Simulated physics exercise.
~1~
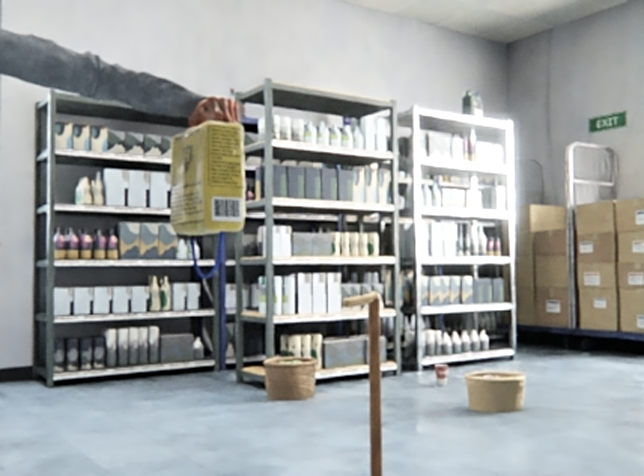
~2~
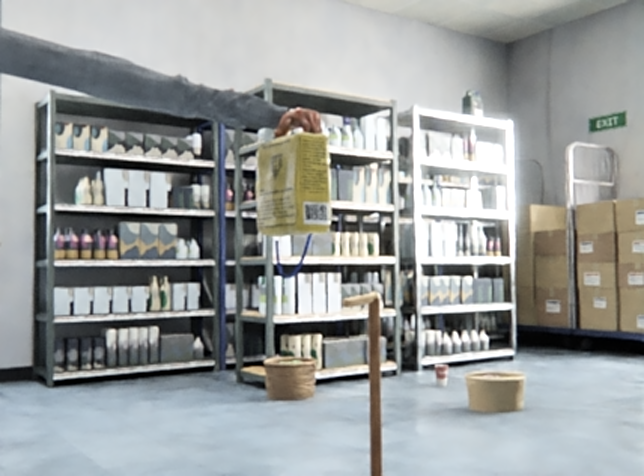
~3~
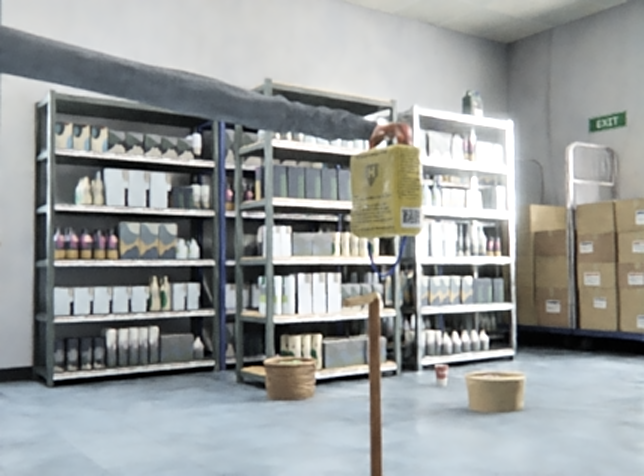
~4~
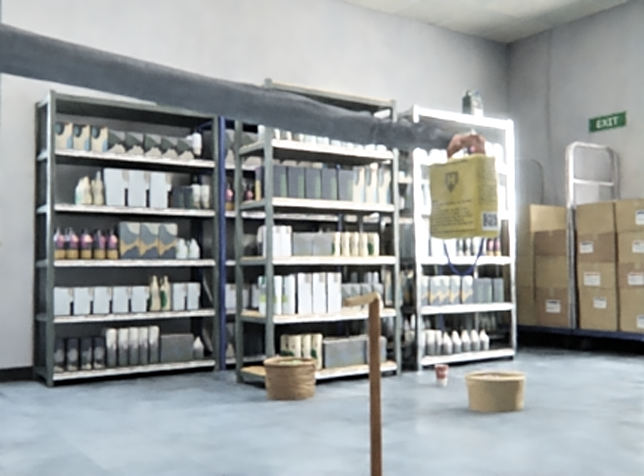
A yellow bag with a dark cord looped beneath it hangs from a hand at the end of a long grey sleeve, in a storeroom seen from a fixed, level view. Behind it stand three metal shelving units full of bottles and boxes, with stacked cartons and a green exit sign at right. A thin brown post with a short bar at its top rises in the foreground between two tan tubs. The arm carries the bag rightward from the left shelves, above and across the post. The cord passes without catching, and the bag ends upright and clear, right of the post.
